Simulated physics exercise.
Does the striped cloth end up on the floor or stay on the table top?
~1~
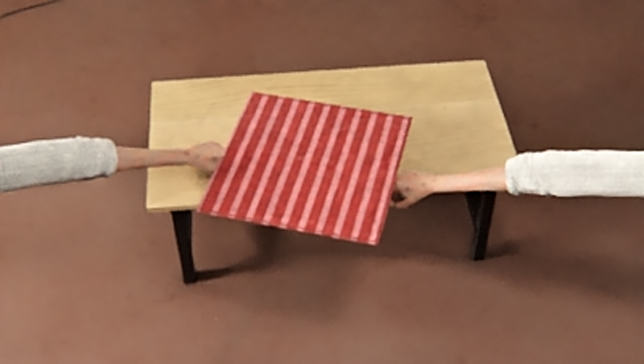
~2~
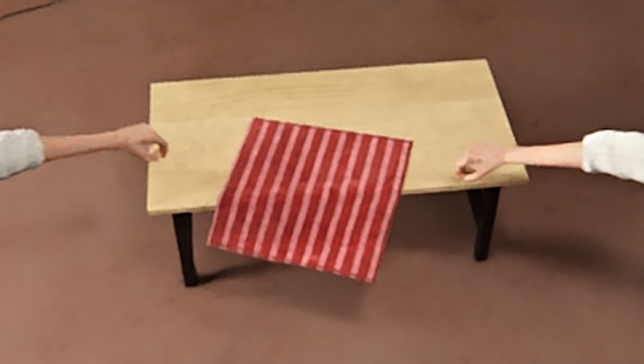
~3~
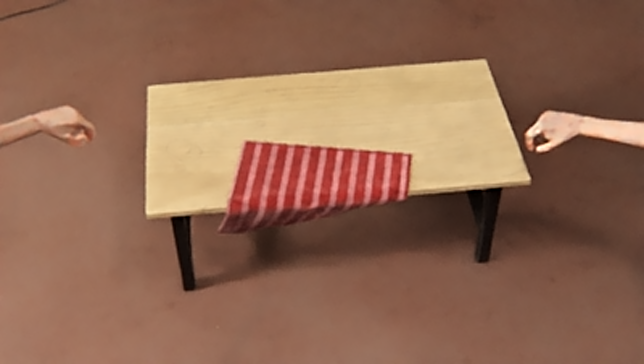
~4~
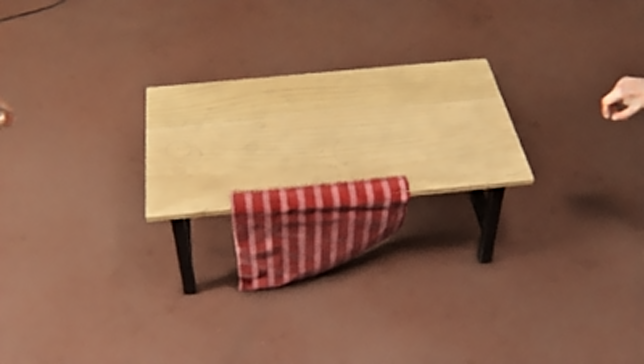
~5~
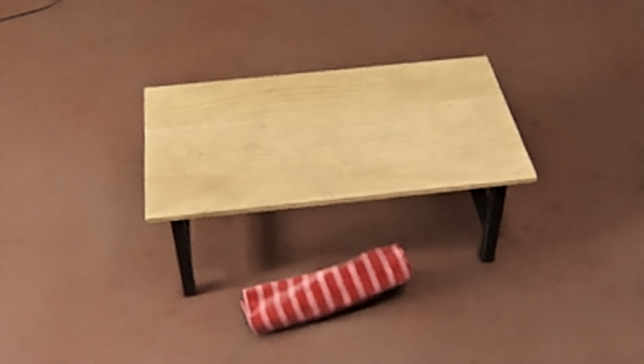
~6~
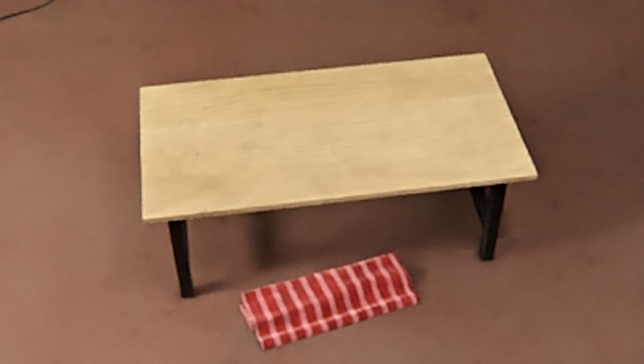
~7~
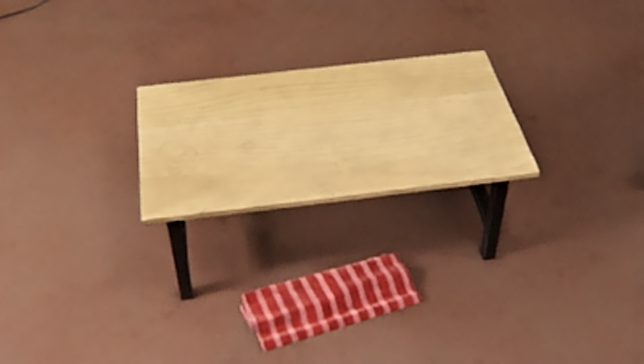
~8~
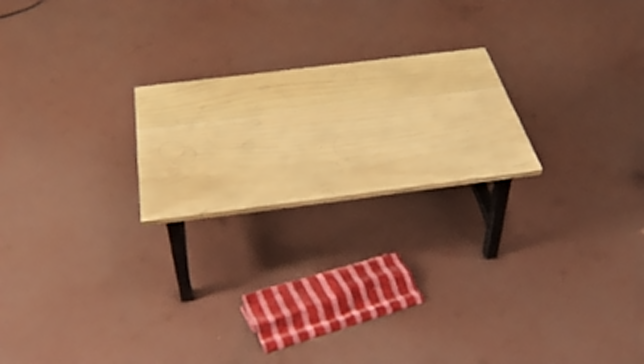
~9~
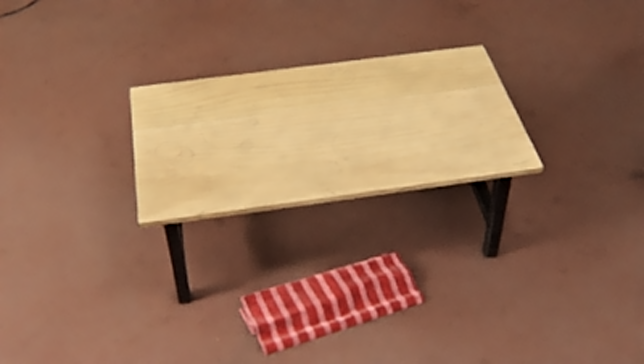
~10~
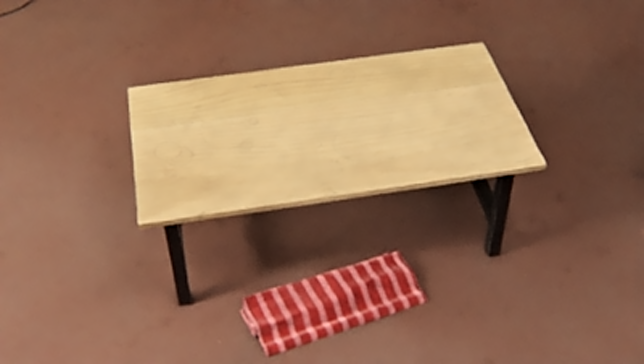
It ends up on the floor. After the hands let go, the cloth slips over the front edge and lies in a crumpled heap in front of the table.
